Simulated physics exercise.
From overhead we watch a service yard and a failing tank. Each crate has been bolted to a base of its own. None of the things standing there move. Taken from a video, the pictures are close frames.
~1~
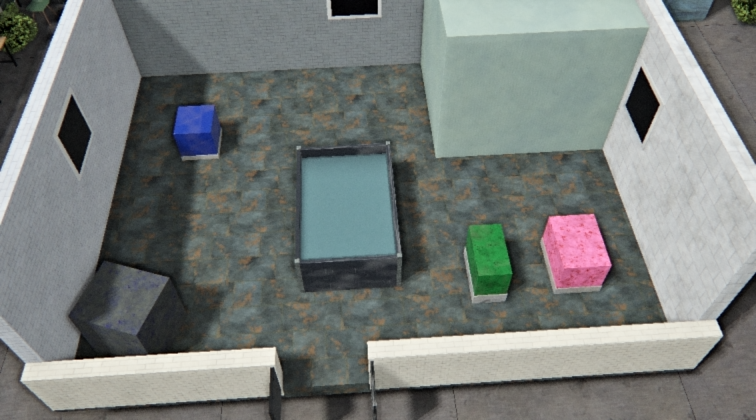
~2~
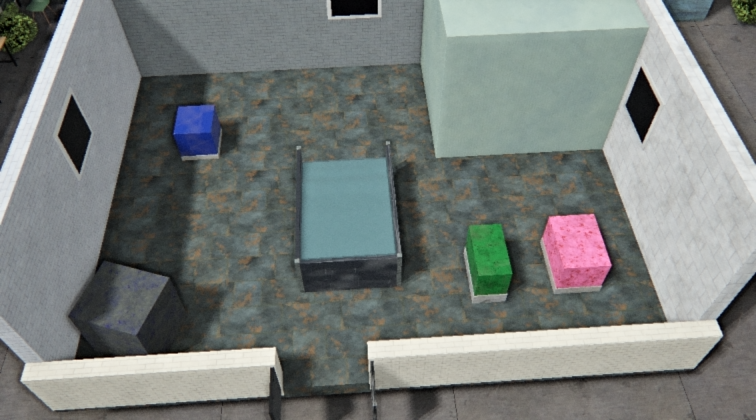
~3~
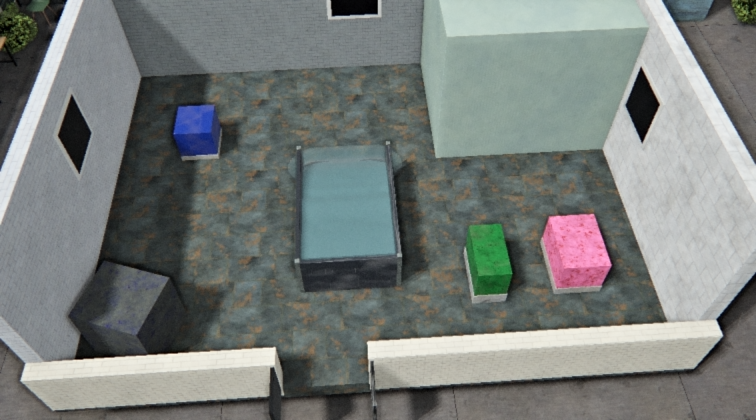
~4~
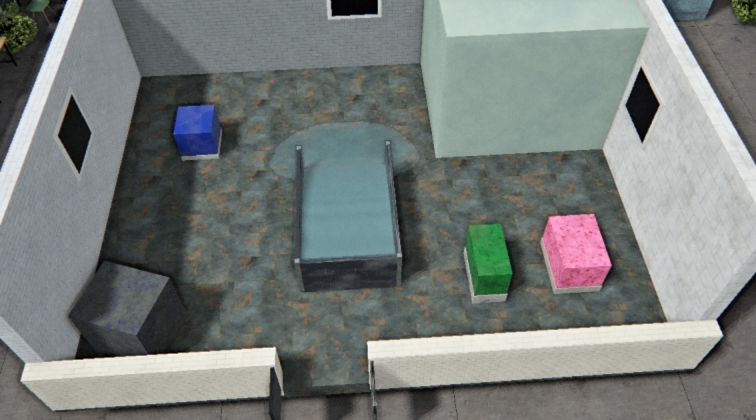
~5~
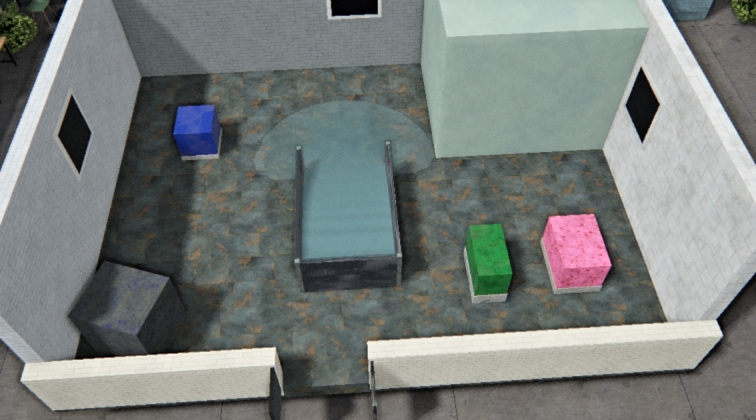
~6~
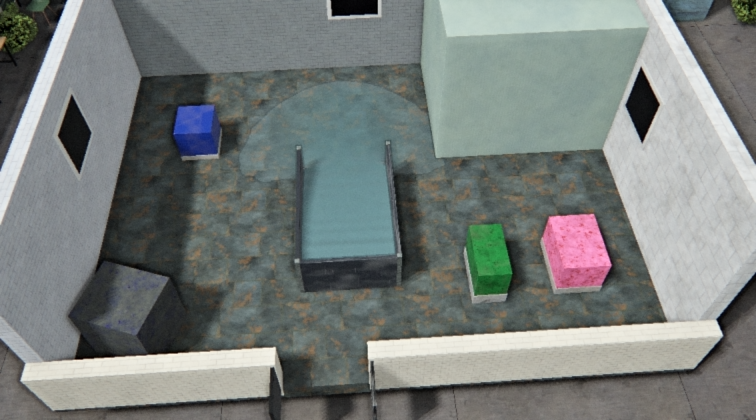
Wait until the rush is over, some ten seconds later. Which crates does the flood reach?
In order: I expect the pink crate to never get touched; I expect the blue crate to get touched; I expect the green crate to never get touched.
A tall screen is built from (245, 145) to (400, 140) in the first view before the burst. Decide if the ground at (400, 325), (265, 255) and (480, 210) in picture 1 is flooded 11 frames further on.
As listed: Dry, free of water, flooded.
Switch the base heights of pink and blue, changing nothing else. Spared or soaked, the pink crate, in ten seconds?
The pink one stays out of it.
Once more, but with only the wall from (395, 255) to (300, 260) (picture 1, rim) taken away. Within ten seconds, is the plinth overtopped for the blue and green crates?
As I see it, blue stays clear and green stays clear.
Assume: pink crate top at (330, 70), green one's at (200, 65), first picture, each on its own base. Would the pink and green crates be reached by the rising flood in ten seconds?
Looking at both, the pink crate gets submerged, and the green crate gets submerged.
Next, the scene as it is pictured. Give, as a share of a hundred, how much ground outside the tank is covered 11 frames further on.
It comes to 25 per cent.
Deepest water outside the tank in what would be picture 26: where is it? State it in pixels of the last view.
That would be (141, 80).
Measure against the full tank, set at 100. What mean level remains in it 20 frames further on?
Roughly 20 percent.
A moment on, water covers 25 % of the floor; the pink crate not reached, the blue crate water round its plinth, the green crate not reached.
Next, water covers 25 % of the floor; the pink crate not reached, the blue crate water round its plinth, the green crate not reached.
Then, water covers 35 % of the floor; the pink crate not reached, the blue crate water round its plinth, the green crate not reached.
Later, water covers 65 % of the floor; the pink crate water round its plinth, the blue crate water round its plinth, the green crate water round its plinth.
In the end, water covers 90 % of the floor; the pink crate stayed above the water, the blue crate was topped, the green crate stayed above the water.
